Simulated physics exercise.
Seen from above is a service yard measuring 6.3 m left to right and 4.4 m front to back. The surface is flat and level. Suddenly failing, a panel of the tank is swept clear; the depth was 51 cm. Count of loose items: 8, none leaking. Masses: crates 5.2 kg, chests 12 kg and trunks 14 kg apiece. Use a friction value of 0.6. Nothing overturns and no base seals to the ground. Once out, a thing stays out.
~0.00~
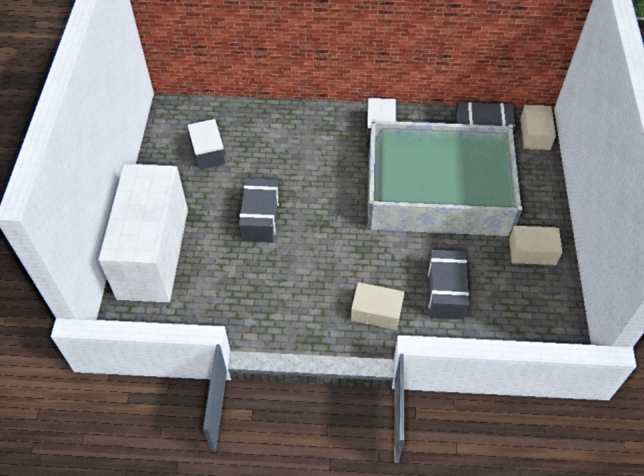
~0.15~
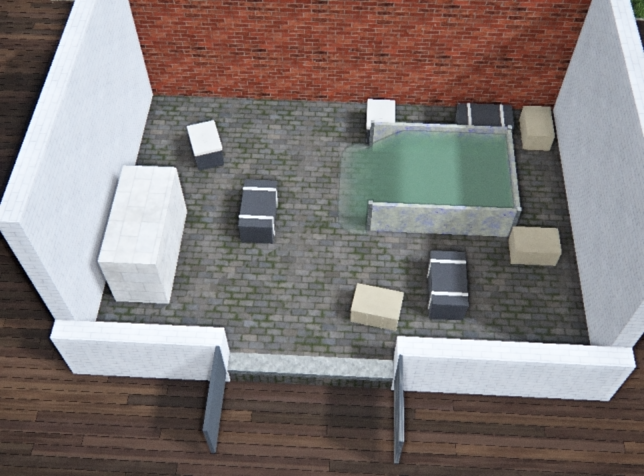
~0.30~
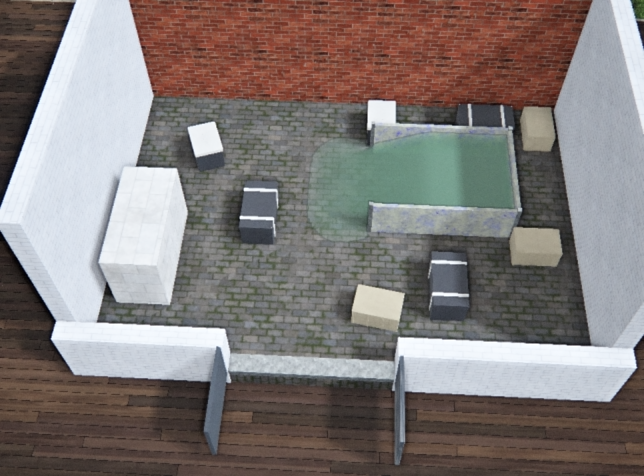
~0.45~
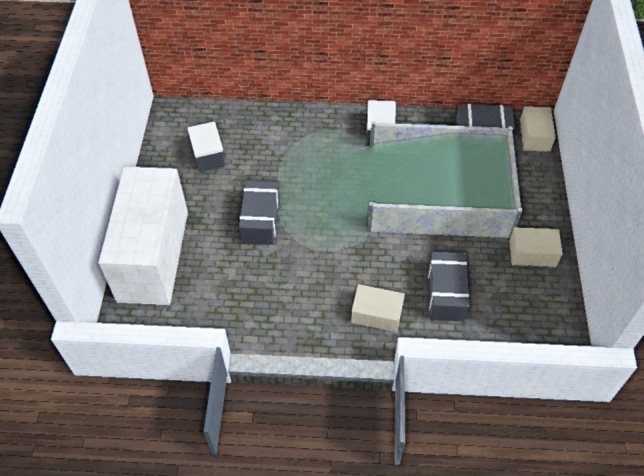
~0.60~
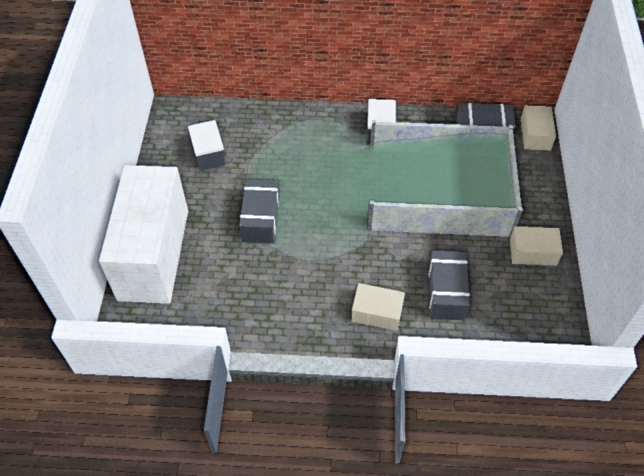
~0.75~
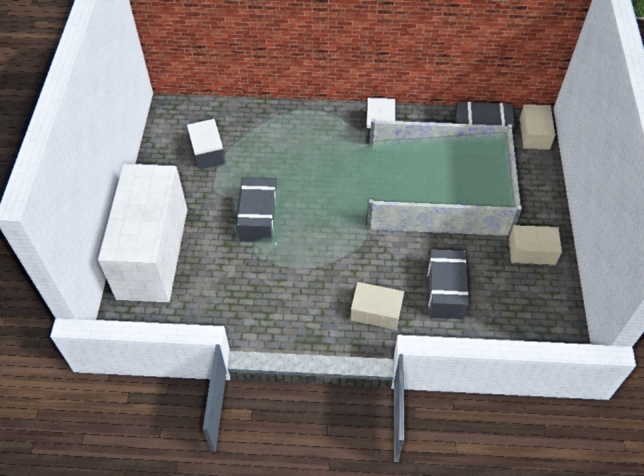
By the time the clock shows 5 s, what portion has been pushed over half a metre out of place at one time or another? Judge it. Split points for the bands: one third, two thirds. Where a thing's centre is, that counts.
My call: Under one third.
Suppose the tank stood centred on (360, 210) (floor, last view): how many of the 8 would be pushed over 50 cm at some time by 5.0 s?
That gives 3 of them.
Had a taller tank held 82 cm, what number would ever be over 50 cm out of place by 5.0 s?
Result: 3.
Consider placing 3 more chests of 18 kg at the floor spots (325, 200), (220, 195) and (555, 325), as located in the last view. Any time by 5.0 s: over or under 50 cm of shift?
Check, in order - exceeded, exceeded, not exceeded.
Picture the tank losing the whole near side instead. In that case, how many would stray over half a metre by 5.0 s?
Then it comes to 3 of them.
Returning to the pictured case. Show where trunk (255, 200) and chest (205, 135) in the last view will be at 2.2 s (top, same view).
About (195, 208) for the first and (148, 112) for the second.
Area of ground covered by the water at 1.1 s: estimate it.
I'd put it close to 10.5 m2.
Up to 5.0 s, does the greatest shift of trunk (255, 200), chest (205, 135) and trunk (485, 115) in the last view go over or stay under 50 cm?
Well, in turn that's topping it, topping it, not reaching it.
After 1.1 s 0 of 8 are over 50 cm from their spots; 0 afloat.
After 2.2 s 2 of 8 are over 50 cm from their spots; 2 afloat.
After 3.5 s 2 of 8 are over 50 cm from their spots; 2 afloat.
After 5.0 s 1 of 8 are over 50 cm from their spots, and 2 have been at some point; 2 afloat.
